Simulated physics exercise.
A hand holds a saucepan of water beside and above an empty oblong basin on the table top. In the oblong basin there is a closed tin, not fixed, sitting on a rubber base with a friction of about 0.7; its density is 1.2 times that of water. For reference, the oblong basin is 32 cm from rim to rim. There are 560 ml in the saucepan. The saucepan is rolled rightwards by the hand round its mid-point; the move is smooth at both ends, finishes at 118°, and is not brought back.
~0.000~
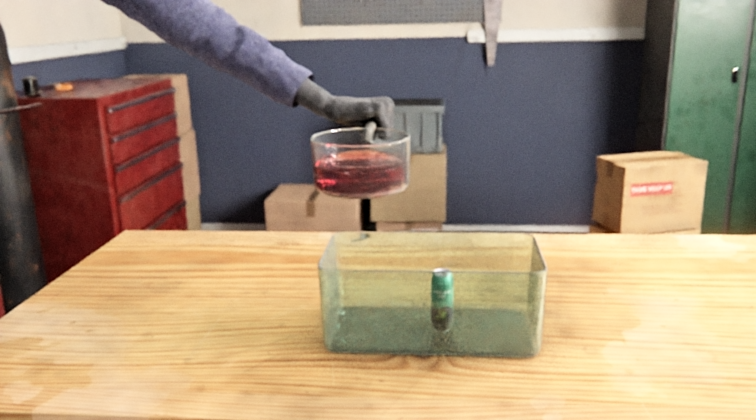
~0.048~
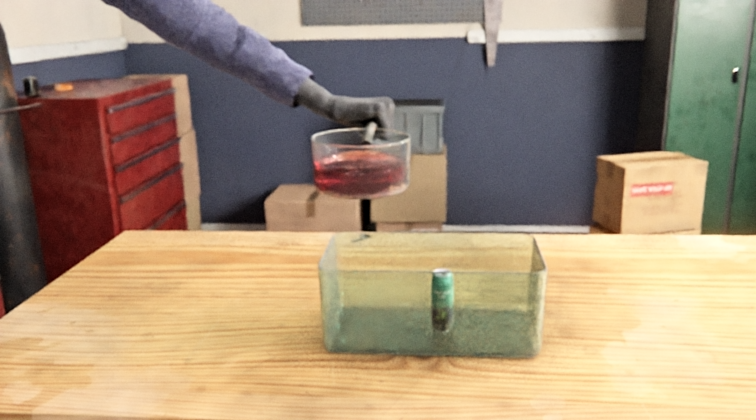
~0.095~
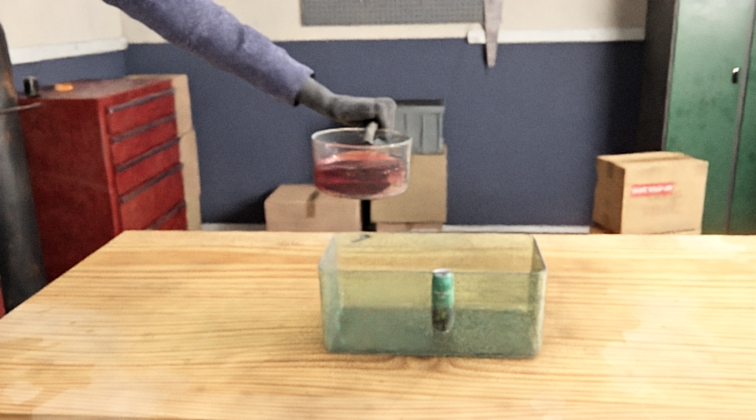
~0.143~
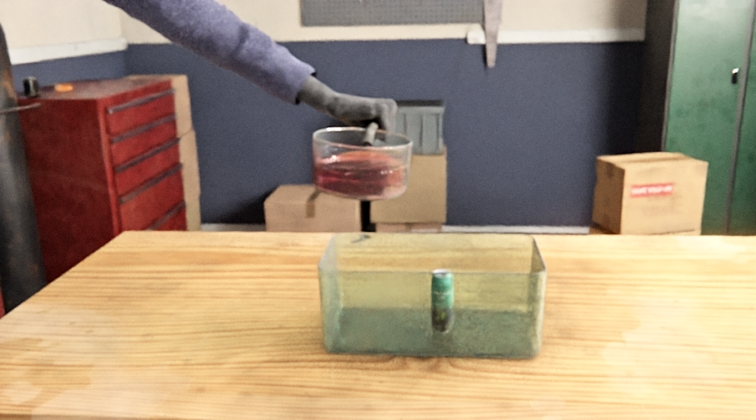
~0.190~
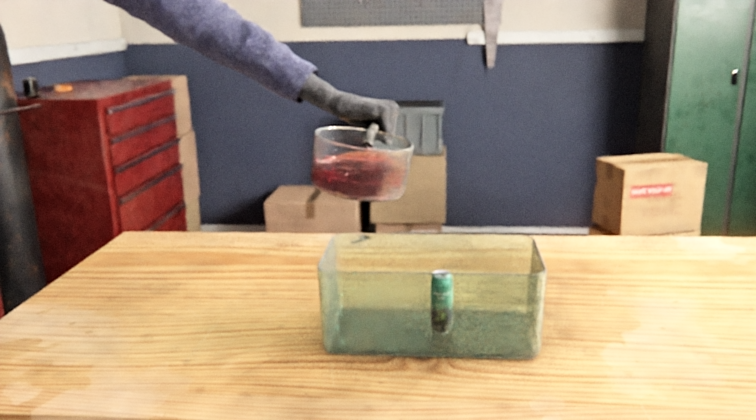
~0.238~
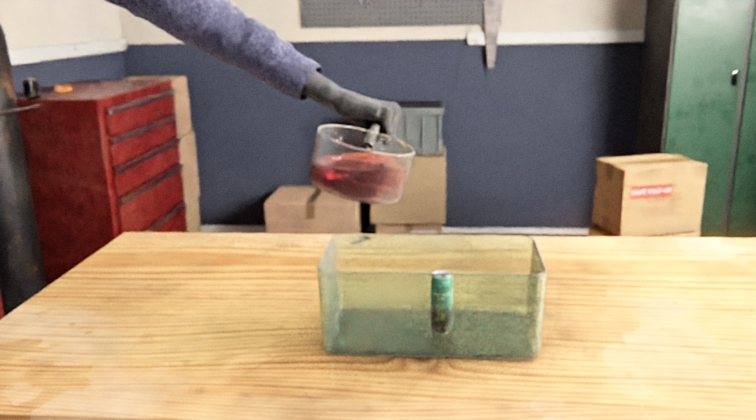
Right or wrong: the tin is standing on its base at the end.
Right, it is standing.
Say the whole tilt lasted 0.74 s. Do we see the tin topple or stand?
The tin stays balanced.
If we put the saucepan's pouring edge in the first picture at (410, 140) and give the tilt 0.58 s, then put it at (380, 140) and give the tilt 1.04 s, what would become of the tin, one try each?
First it tips over; then it stays on its base.
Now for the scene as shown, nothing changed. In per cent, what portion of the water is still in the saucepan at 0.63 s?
Some 56 % of it is still there.
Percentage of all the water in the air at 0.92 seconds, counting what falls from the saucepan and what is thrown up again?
I'd say some 10 per cent is in the air.
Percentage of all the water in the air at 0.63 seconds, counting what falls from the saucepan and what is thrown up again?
Close to 36 in a hundred.
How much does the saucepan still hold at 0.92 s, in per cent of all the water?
Around 6 in a hundred.
By 0.63 s the tilt is 78° and 55 per cent is still to pour; the tin stands where it began.
By 0.92 s the tilt is 114° and 6 per cent is still to pour; the tin stands where it began.
By 1.22 s the tilt is 118° and 0 per cent is still to pour; the tin stands where it began.
By 1.54 s the tilt is 118° and 0 per cent is still to pour; the tin stands where it began.
At rest the tin stands where it began.
